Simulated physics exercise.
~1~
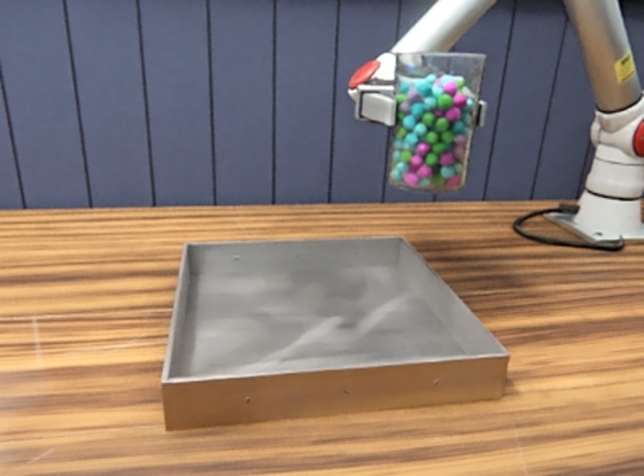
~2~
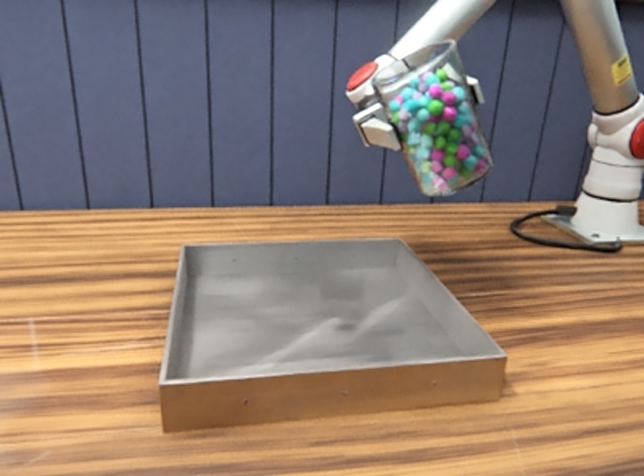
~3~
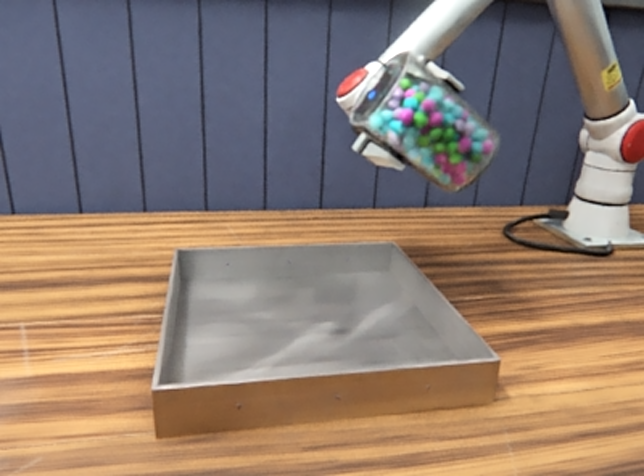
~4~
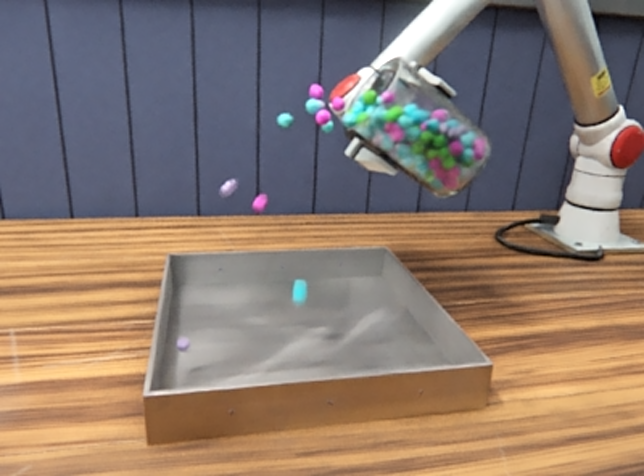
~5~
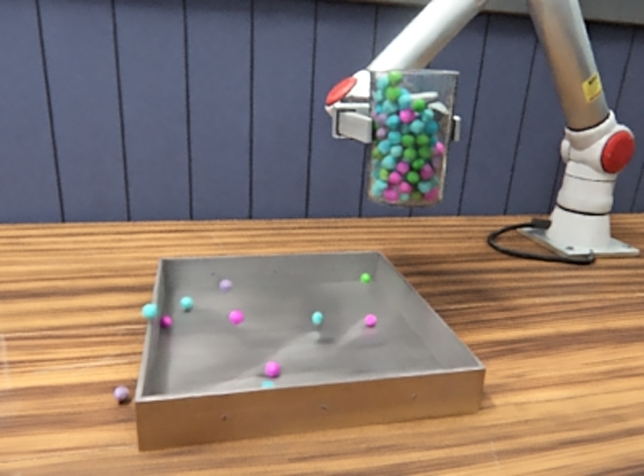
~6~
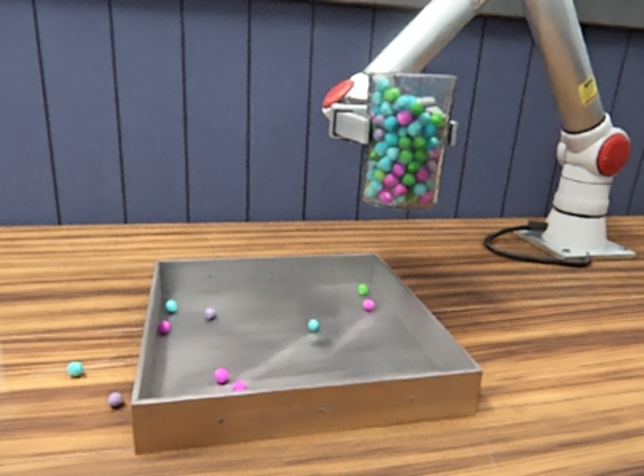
On a wooden table top, a robot arm tipped a clear tumbler of colourful round sweets over a metal tray, tossing out a small number, then swung it upright again, still mostly full, with some sweets in the tray and a couple on the table.
